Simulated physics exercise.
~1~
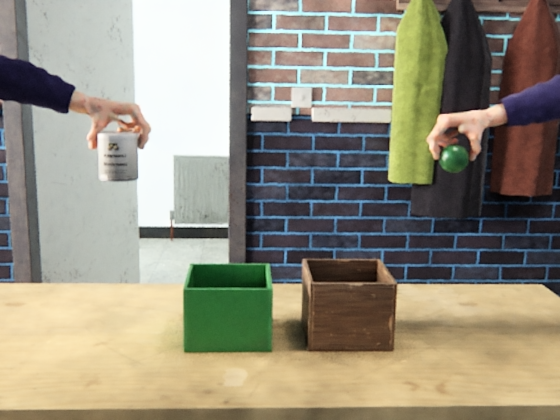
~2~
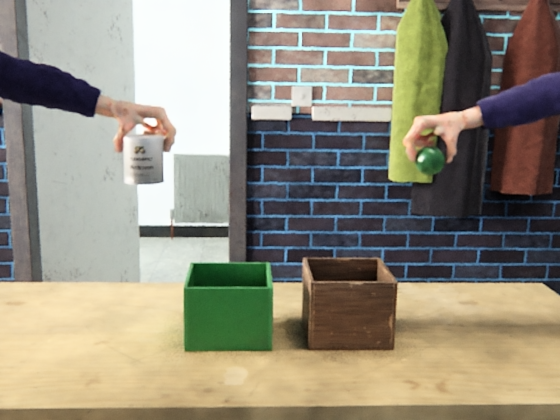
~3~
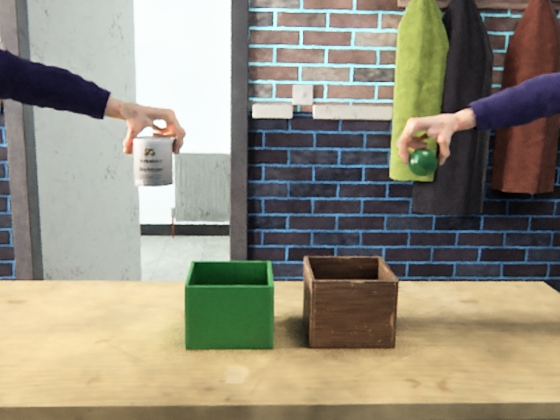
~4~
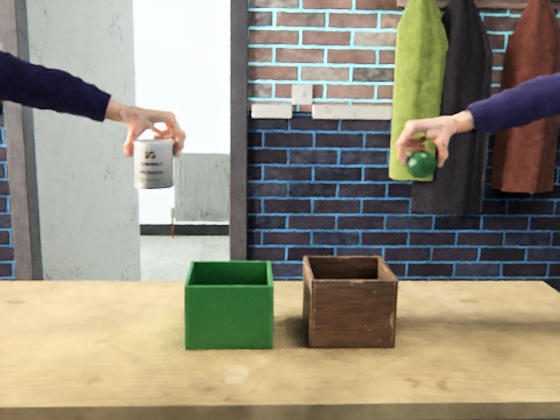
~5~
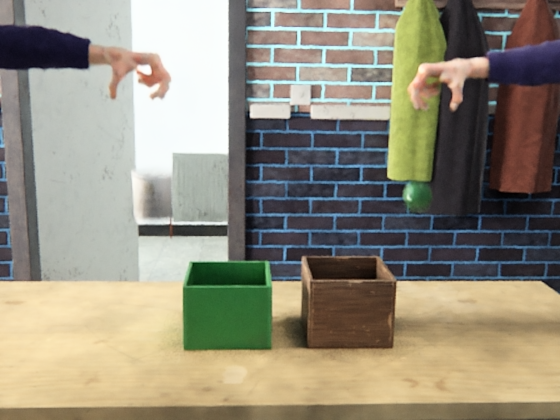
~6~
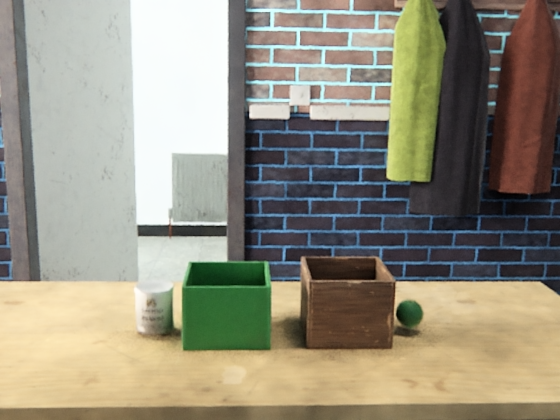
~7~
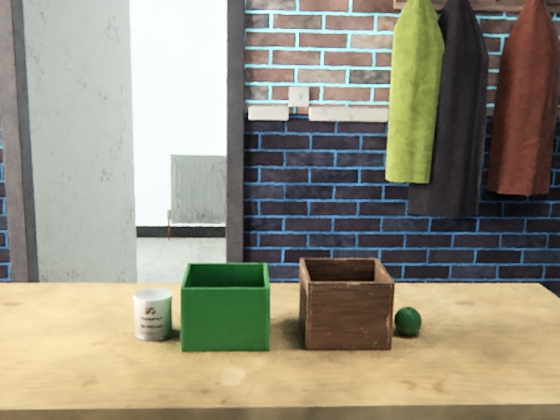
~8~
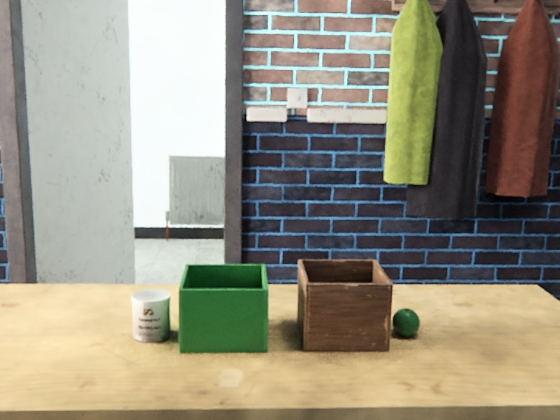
Above a wooden table, two hands drop a white tin and green ball beside boxes.
